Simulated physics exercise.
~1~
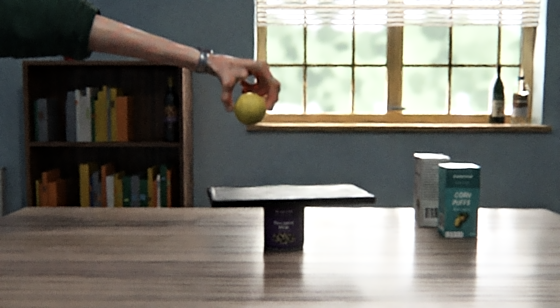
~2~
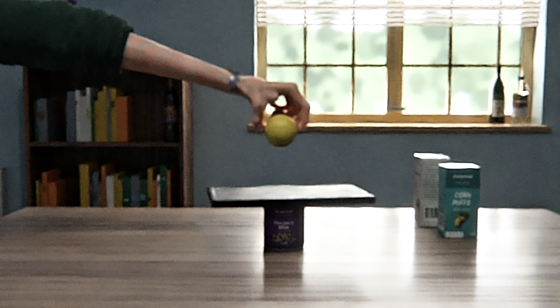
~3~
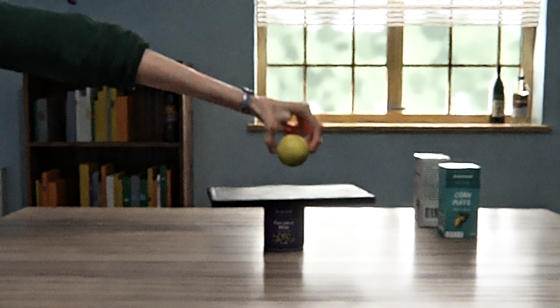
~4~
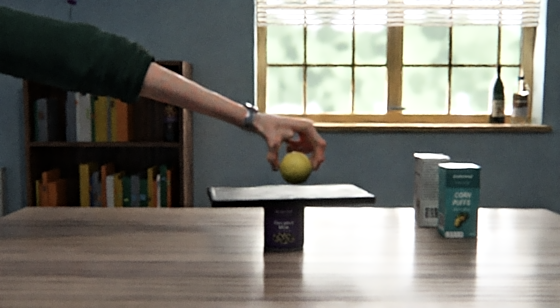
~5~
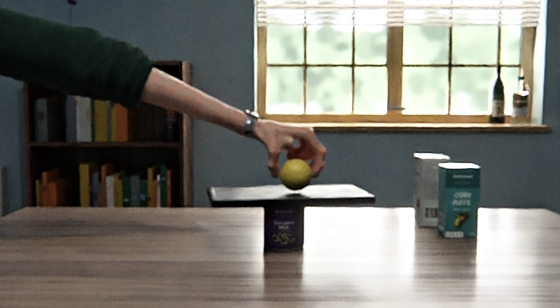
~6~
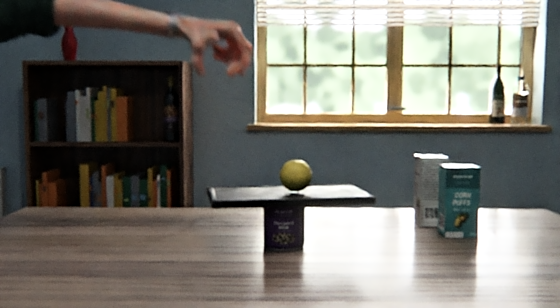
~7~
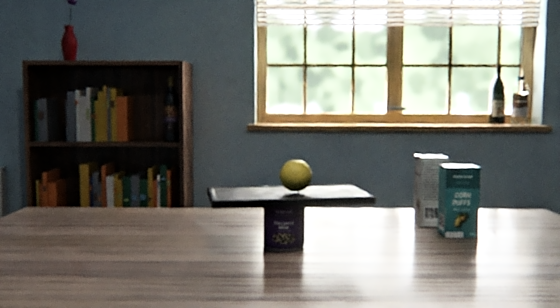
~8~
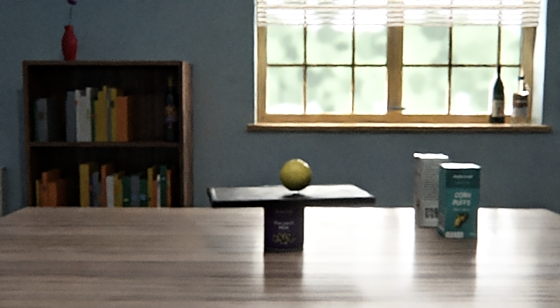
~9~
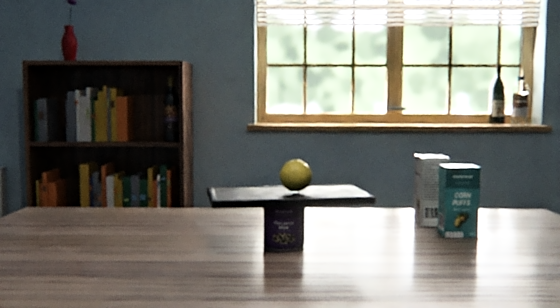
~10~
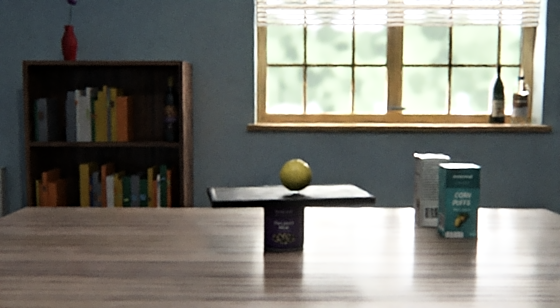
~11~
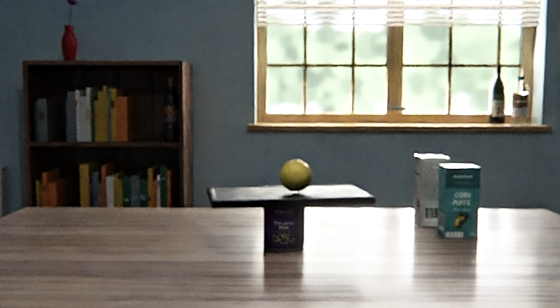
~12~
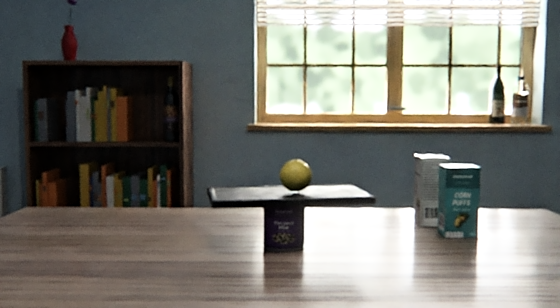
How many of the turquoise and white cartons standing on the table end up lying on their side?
None of them do. Both the turquoise carton and the white carton are still standing upright at the end.
